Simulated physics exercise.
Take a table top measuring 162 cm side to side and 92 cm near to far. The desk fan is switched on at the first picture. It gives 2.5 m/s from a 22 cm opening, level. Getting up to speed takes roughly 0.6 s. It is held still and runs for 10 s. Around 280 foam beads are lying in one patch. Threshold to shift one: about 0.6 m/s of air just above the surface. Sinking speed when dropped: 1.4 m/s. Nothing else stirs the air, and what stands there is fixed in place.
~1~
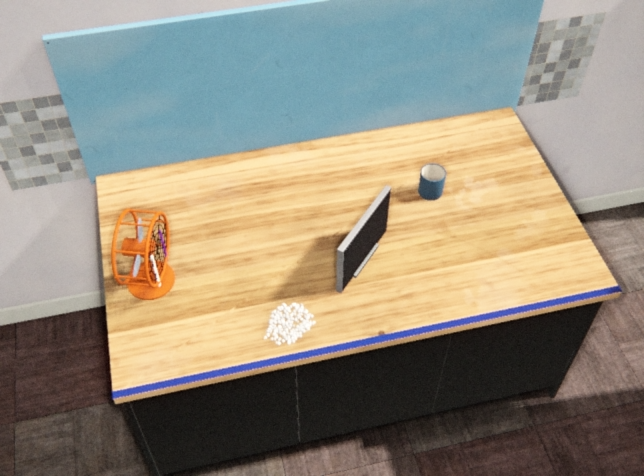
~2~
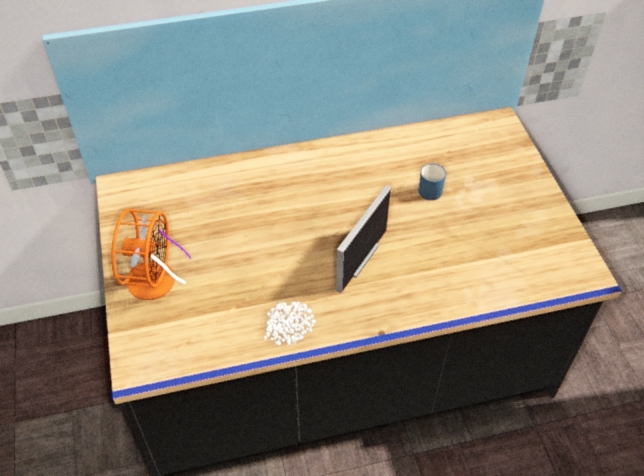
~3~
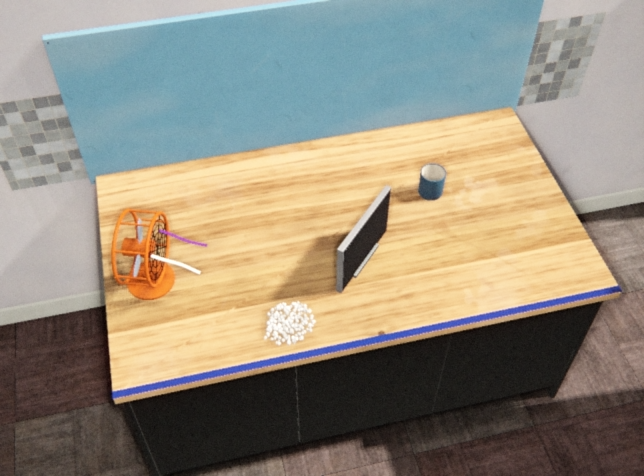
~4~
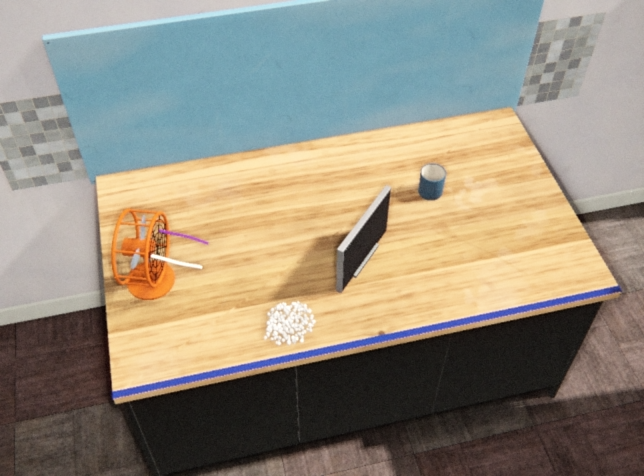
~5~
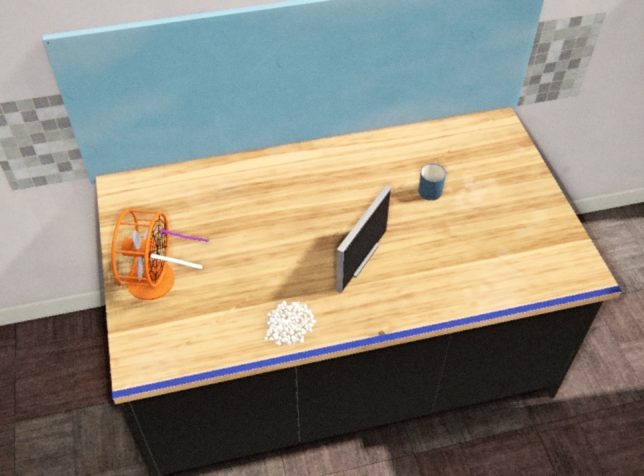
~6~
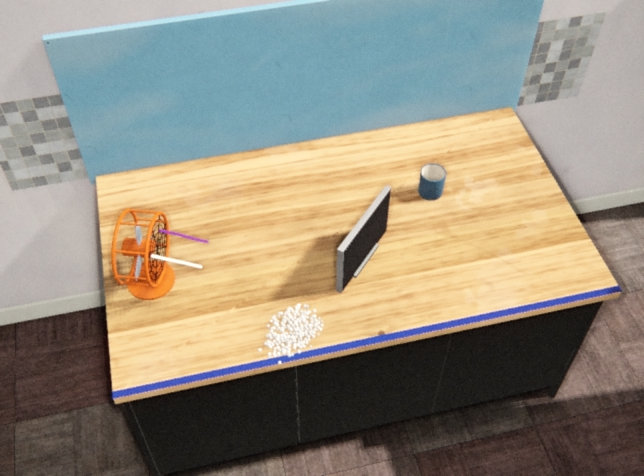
At the start, an orange desk fan, a patch of white foam beads, a laptop and a blue mug sit on a wooden table top. Purple and white streamers then swing out from the fan and stay stretched toward the right, while the beads lie still. Lastly, many beads shift slightly toward the blue edge.
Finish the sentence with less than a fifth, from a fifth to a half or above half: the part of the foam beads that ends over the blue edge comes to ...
It comes to above half.
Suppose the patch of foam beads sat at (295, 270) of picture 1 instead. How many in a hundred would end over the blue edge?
In that setup it'd be around 3 in a hundred.
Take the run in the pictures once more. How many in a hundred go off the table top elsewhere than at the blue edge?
Close to 0 % of them.
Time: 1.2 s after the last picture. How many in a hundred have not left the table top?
Close to 1 in a hundred remain at that time.
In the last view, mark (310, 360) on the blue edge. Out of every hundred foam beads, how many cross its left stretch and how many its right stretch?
Estimate: Left ~ 50 %; right ~ 50 %.
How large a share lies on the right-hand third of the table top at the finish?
Roughly 0 in a hundred.
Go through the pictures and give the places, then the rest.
In the first frame, the middle of the foam beads is near (290, 323), none has stirred yet and the mouth of the desk fan is at (142, 248).
In the second frame, the middle of the foam beads is near (290, 322), none has stirred yet and the blue edge is centred on (381, 343).
In the third frame, the middle of the foam beads is near (290, 322), none has stirred yet, the top of a laptop is at (365, 217) and the top of a mug is at (434, 172).
In the fourth frame, the middle of the foam beads is near (290, 322) and none has stirred yet.
In the fifth frame, the middle of the foam beads is near (291, 325) and none has stirred yet.
In the sixth frame, the middle of the foam beads is near (294, 334), the farthest in sight from the desk fan is at (318, 335) and about 70 % have left their places.
Then, 1.2 s after the last picture, 1 % are on the move or not yet settled, 99 % are over the blue edge.
Then, 2.4 s after the last picture, 1 % are on the move or not yet settled, 99 % are over the blue edge.
Then, 4.7 s after the last picture, 1 % are on the move or not yet settled, 99 % are over the blue edge.
Then, 9.2 s after the last picture, at the end, 99 % are over the blue edge.
